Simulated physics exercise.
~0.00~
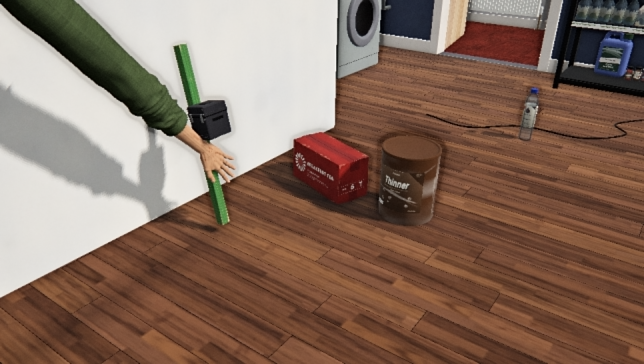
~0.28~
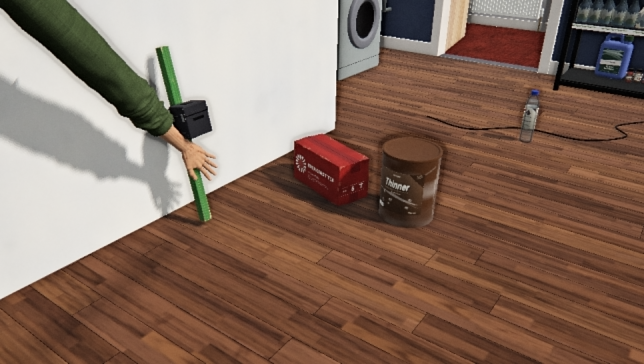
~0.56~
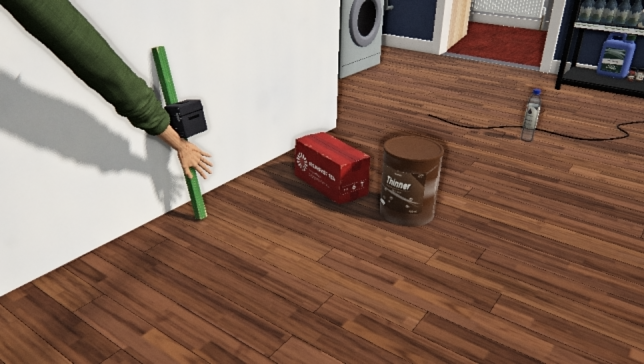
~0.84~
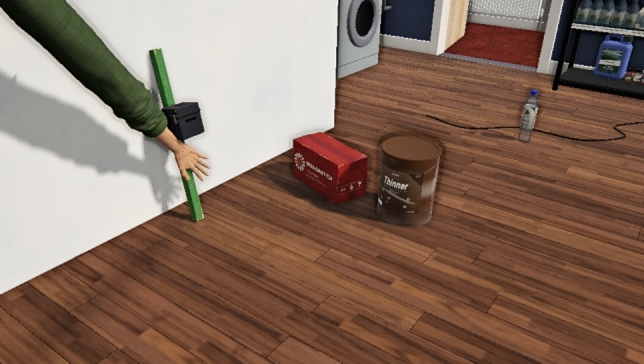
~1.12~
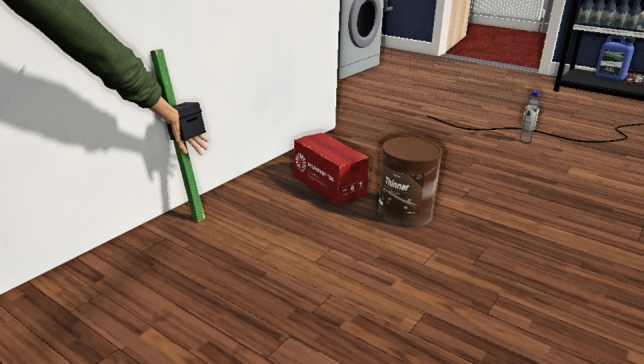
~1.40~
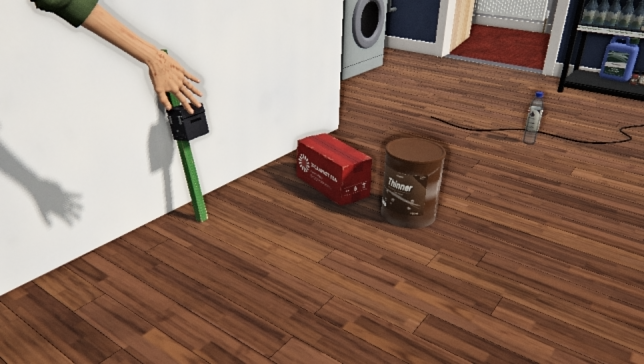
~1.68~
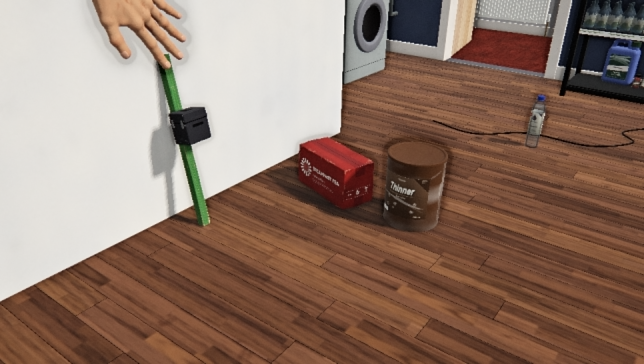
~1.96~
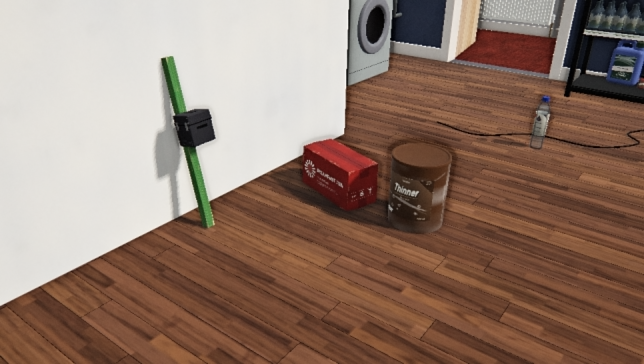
The footage shows a hand shifting a green pole with a black box attached slightly left against a white wall, beside a red box and a brown pail on a wooden floor. The hand lets go and withdraws upward, and the pole remains leaning there.
